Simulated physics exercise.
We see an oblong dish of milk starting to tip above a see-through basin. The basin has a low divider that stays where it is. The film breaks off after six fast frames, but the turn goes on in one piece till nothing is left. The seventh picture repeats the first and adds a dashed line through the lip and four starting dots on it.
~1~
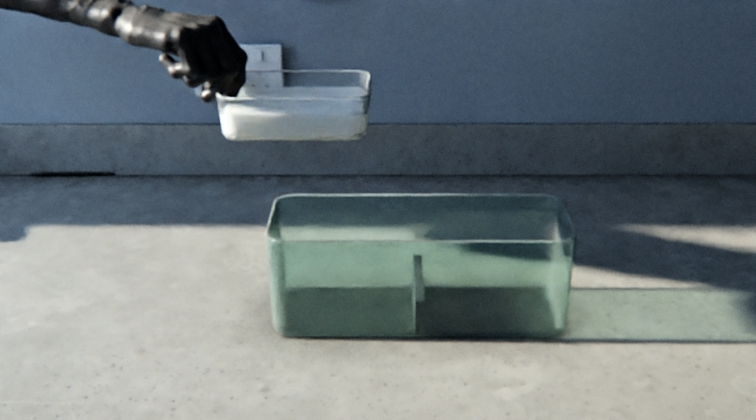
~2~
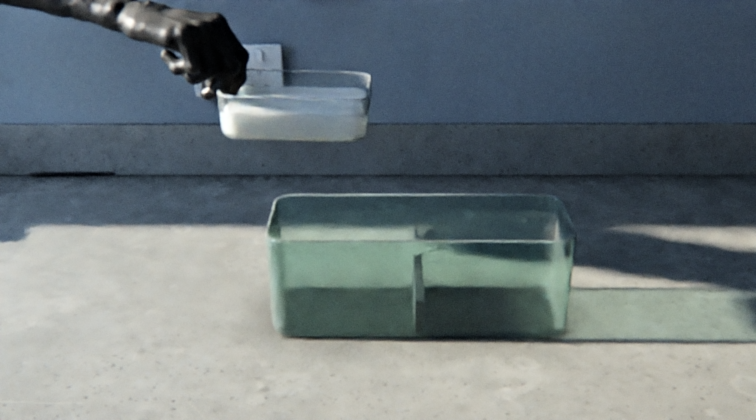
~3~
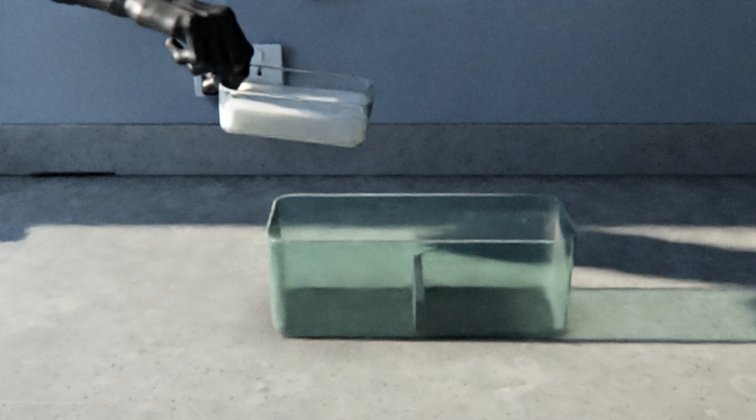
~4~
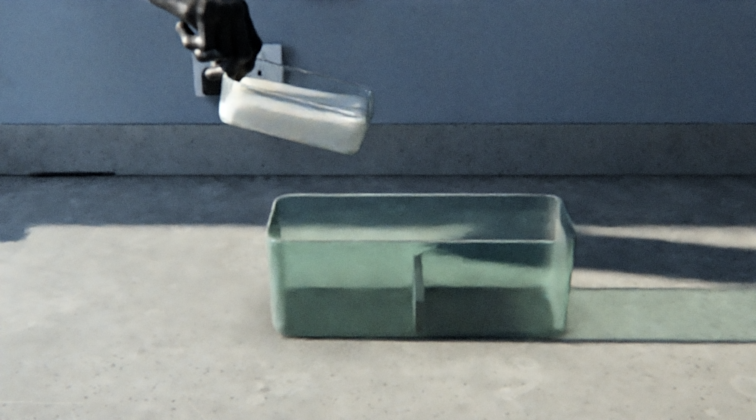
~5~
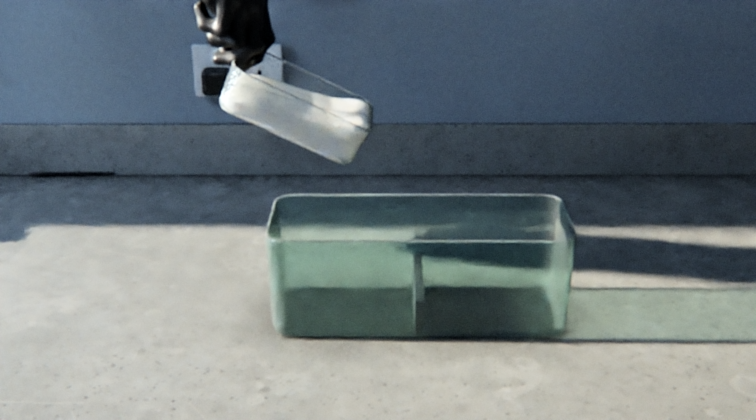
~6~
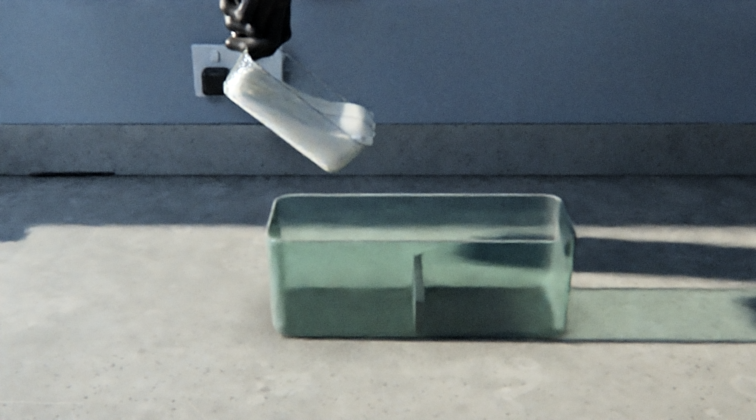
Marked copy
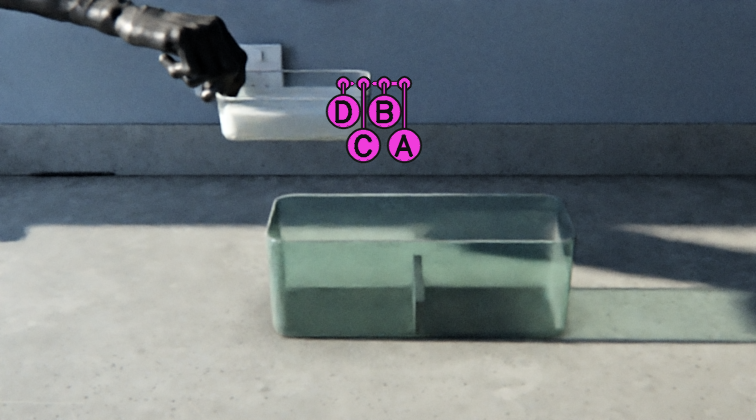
A black robotic hand held a small clear dish of milk above a see-through, greenish basin with a low divider, then tilted it steadily down to the right until milk reached over the lip.
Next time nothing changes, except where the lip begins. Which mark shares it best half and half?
The answer is place B.
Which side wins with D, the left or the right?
The left side.
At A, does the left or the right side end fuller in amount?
More ends on the right.
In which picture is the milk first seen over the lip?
Picture 6.
In magenta, A at (404, 83); B at (384, 83); C at (363, 83); D at (343, 83).
With A, about 22 % ends left of the wall and 72 % right of it; 6 % is lost outside.
With B, about 41 % ends left of the wall and 53 % right of it; 6 % is lost outside.
With C, about 76 % ends left of the wall and 12 % right of it; 13 % is lost outside.
With D, about 84 % ends left of the wall and 8 % right of it; 8 % is lost outside.
